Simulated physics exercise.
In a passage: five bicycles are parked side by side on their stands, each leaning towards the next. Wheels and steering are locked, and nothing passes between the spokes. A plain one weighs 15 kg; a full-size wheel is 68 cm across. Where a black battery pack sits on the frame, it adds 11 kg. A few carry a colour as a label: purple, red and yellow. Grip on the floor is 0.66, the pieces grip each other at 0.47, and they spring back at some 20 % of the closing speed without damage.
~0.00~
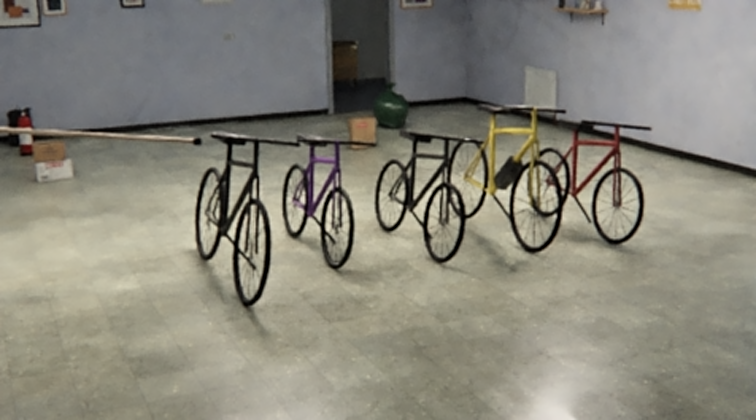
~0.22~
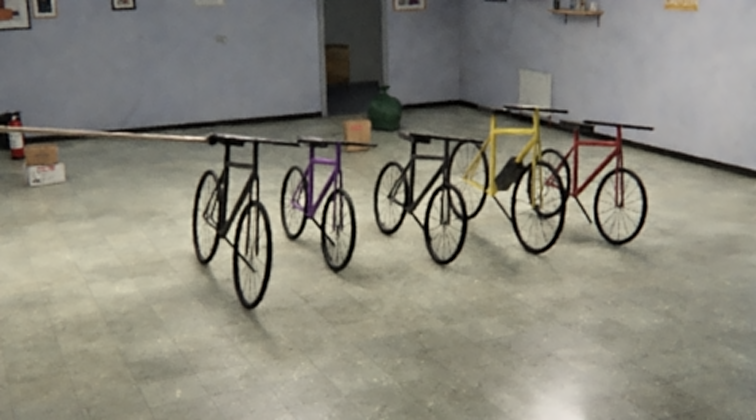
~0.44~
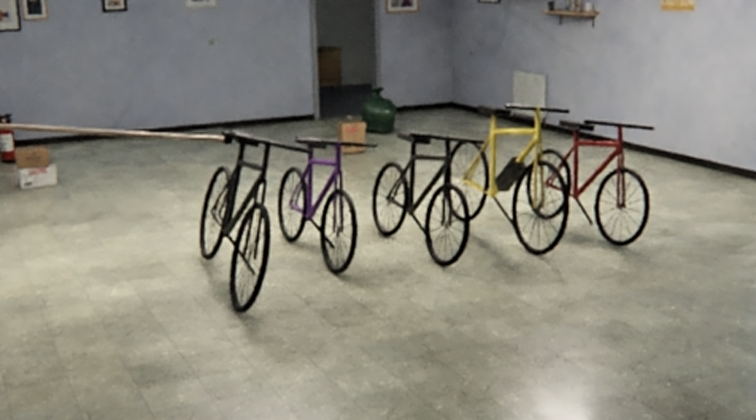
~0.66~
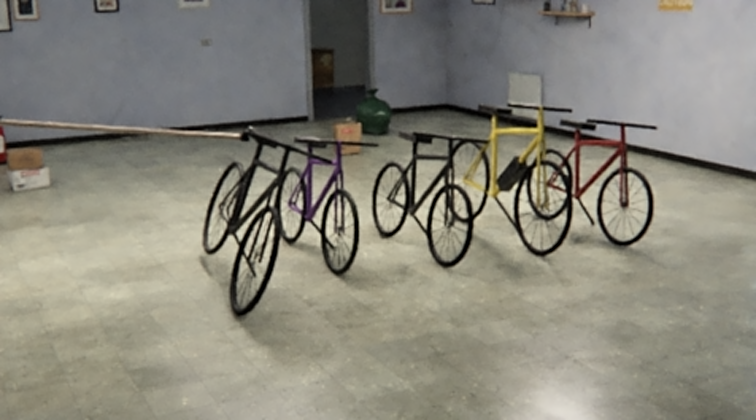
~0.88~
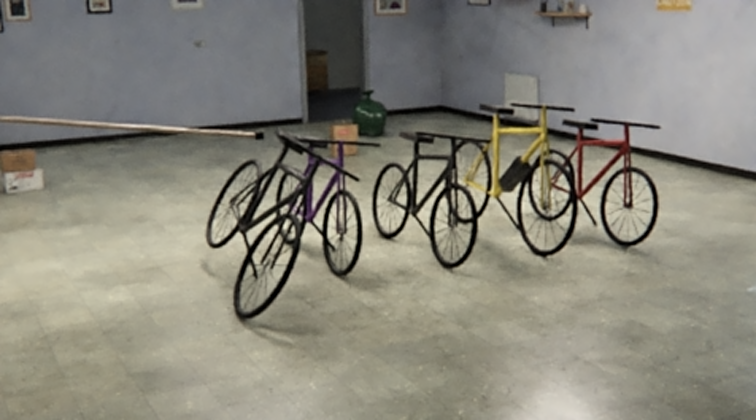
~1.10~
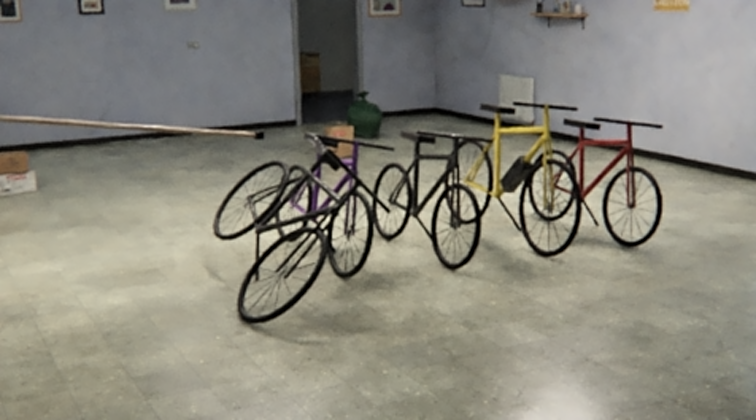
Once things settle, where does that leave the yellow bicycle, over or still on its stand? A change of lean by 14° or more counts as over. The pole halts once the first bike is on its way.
That bicycle goes over.
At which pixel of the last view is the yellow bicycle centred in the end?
Around (622, 188).
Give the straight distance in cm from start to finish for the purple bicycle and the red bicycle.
Moved: Purple 60, red 50.
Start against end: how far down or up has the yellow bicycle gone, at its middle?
It ends some 20 cm lower.
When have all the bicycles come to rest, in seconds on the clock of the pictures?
Near 4.0 s.
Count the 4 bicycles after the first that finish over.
4 of them.
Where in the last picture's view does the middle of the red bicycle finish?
Around (647, 191).
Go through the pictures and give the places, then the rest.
In the first picture (pixels give the middle of a visible side; the camera moves round a little), pole end (197, 142) 11 cm from the first bicycle; yellow bicycle (471, 165); purple bicycle (353, 213); red bicycle (550, 169); none of the others has stirred.
In the second picture, pole end (213, 142) pushing; yellow bicycle (472, 165).
In the third picture, pole end (228, 140) pushing; yellow bicycle (472, 166); none of the others has stirred.
In the fourth picture, pole end (245, 138) pushing; yellow bicycle (474, 166); none of the others has stirred.
In the fifth picture, pole end (260, 136) stopped; yellow bicycle (476, 166); none of the others has stirred.
In the sixth picture, pole end (260, 136) stopped; yellow bicycle (478, 166); purple bicycle (374, 218) 6° from how it stood; red bicycle (559, 170); one has shifted.
After 1.36 s, 1 of the 4 other bicycles over; yellow bicycle unmoved; purple bicycle 26° from how it stood.
After 1.76 s, 2 of the 4 other bicycles over; yellow bicycle unmoved; purple bicycle 62° from how it stood.
After 2.72 s, 4 of the 4 other bicycles over; yellow bicycle 41° from how it stood; purple bicycle 70° from how it stood.
After 3.32 s, 4 of the 4 other bicycles over; yellow bicycle 69° from how it stood; purple bicycle 70° from how it stood.
In the end (4.2 s), 4 of the 4 other bicycles over; yellow bicycle 71° from how it stood; purple bicycle 70° from how it stood; red bicycle 66° from how it stood. Not one is left standing. From the last view, middles, yellow bicycle near (621, 188), purple bicycle near (392, 214).
